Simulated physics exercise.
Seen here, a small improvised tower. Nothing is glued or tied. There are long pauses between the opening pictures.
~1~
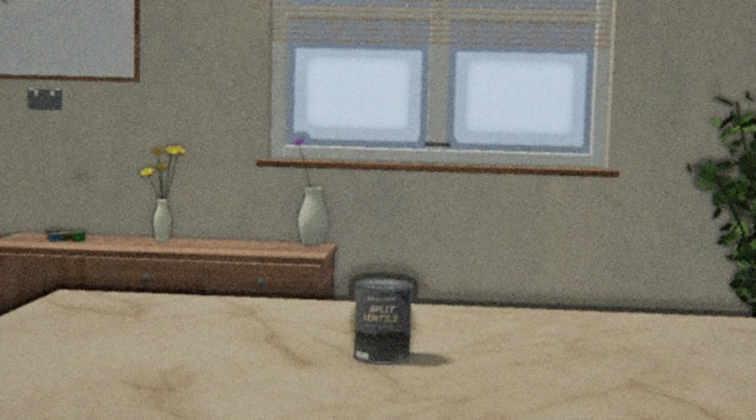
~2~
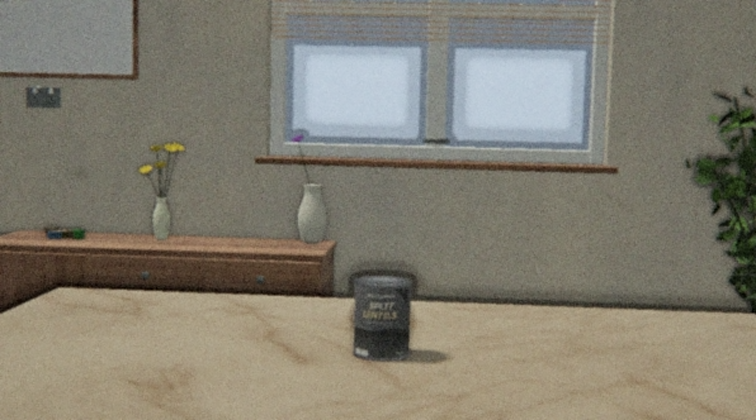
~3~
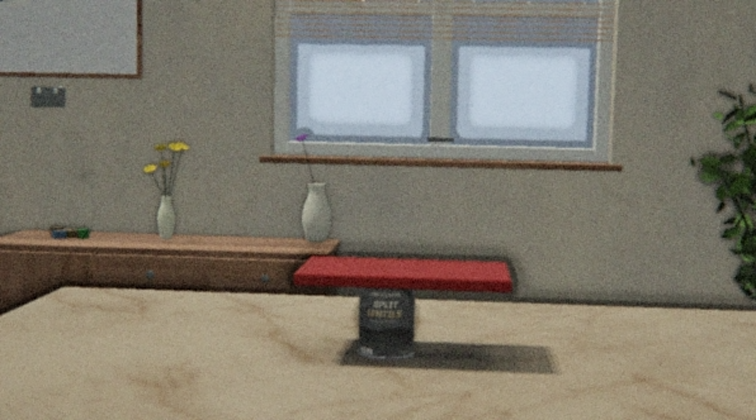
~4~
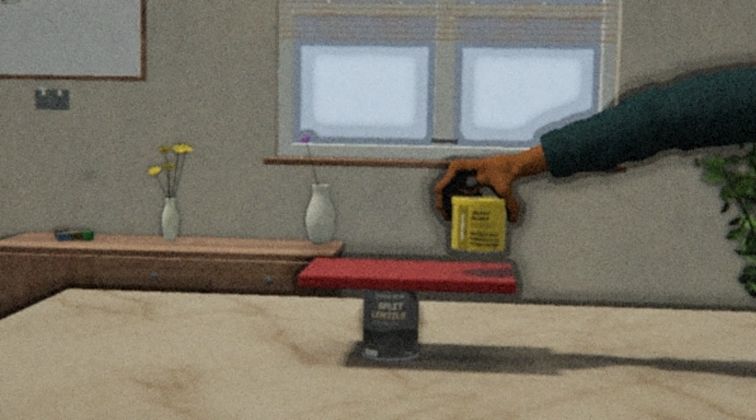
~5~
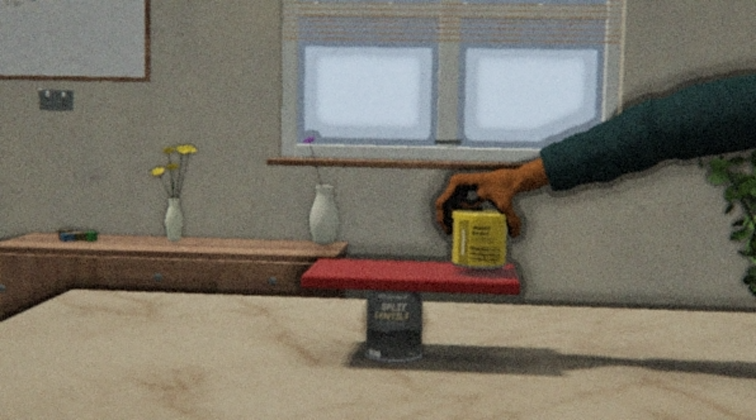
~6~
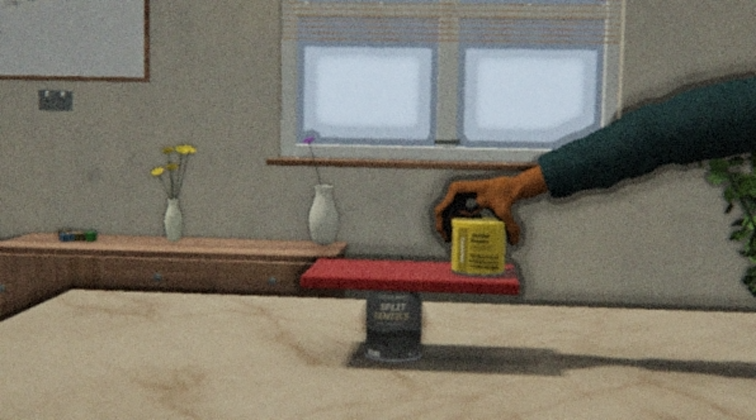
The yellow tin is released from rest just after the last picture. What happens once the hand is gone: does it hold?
In the end the stack comes apart.
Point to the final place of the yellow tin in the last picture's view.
At about (550, 339).
Then, 0.30 s later than the last frame, yellow tin now fallen; red lid tilted by 39°.
Then, 0.40 s later than the last frame, red lid tilted by 59°.
Then, 1.20 s later than the last frame, red lid tilted by 45°.
When it is over, fallen, yellow tin; lying over in the stack, red lid; grey tin as before. End places, in pixels of the last picture, yellow tin near (550, 339). The stack gives way.
